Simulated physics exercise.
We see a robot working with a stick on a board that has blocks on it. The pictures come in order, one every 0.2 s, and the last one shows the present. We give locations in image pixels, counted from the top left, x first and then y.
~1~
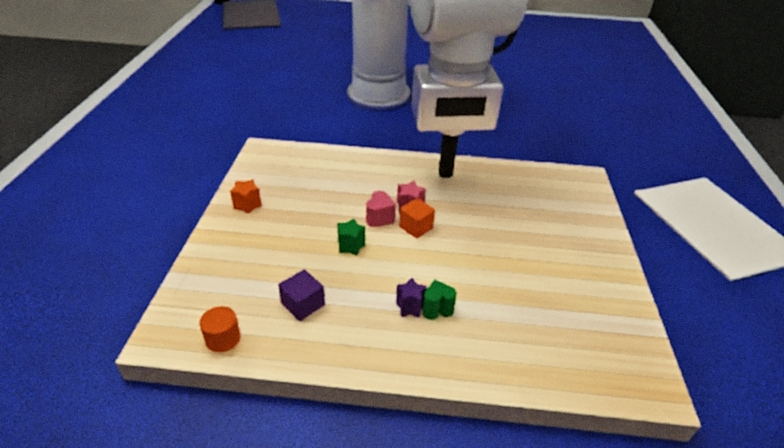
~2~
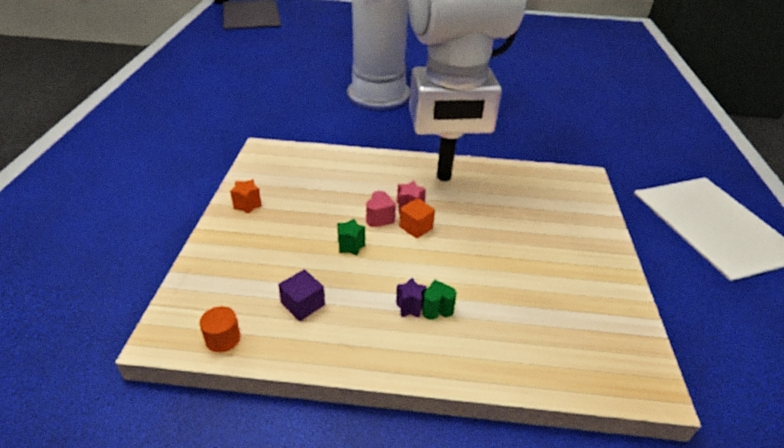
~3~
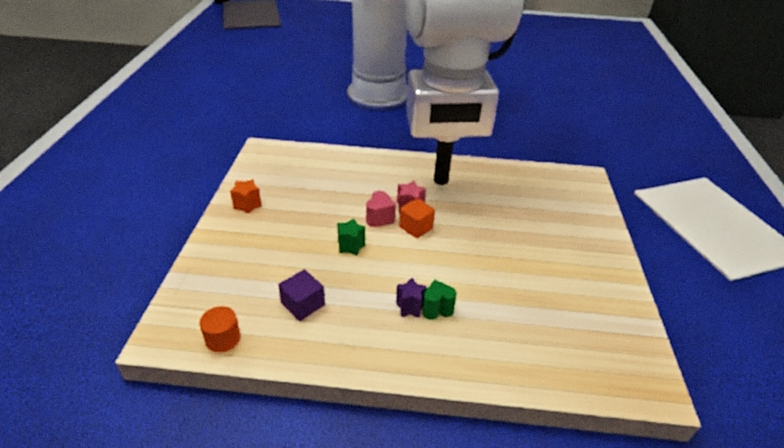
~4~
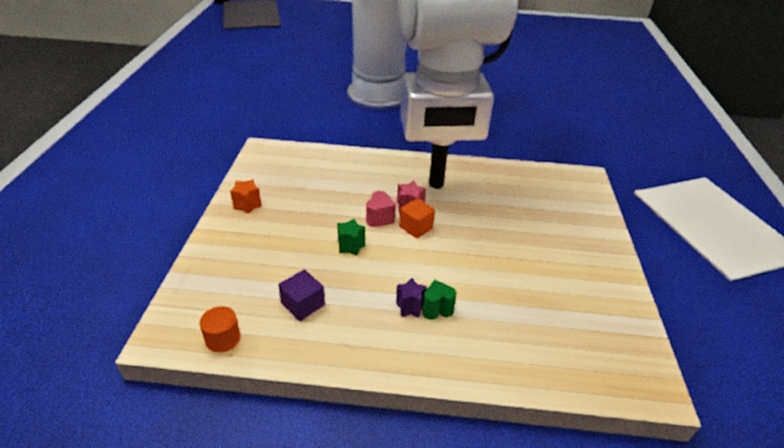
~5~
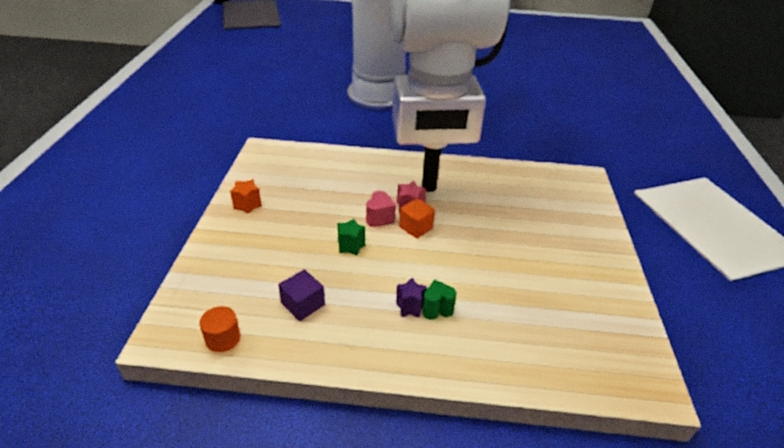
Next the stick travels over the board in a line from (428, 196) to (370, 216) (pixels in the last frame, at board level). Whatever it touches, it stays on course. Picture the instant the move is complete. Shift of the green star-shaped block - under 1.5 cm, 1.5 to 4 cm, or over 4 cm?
Middling, 1.5 to 4 cm.
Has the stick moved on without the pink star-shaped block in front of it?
No, that is not how it ends up.
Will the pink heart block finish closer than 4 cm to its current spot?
Going by the path, no.
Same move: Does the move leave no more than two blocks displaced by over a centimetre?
In short: No.
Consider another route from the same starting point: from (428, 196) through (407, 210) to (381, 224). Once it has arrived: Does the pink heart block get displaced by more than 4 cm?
Yes, that is what happens.
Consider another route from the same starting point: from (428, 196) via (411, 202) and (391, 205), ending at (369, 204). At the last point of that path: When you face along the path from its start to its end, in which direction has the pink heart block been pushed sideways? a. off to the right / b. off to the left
Correct choice: B.
What follows on the original path. One third of the way, stick at (410, 195); pink star-shaped block at (401, 194), turned 15° anticlockwise.
Two thirds of the way, stick at (390, 201); pink heart block at (362, 210); pink star-shaped block at (383, 201), turned 25° anticlockwise.
At the end, stick at (370, 208); green star-shaped block at (343, 236), turned 60° anticlockwise; pink heart block at (342, 219); pink star-shaped block at (363, 208), turned 30° anticlockwise; orange square block still.
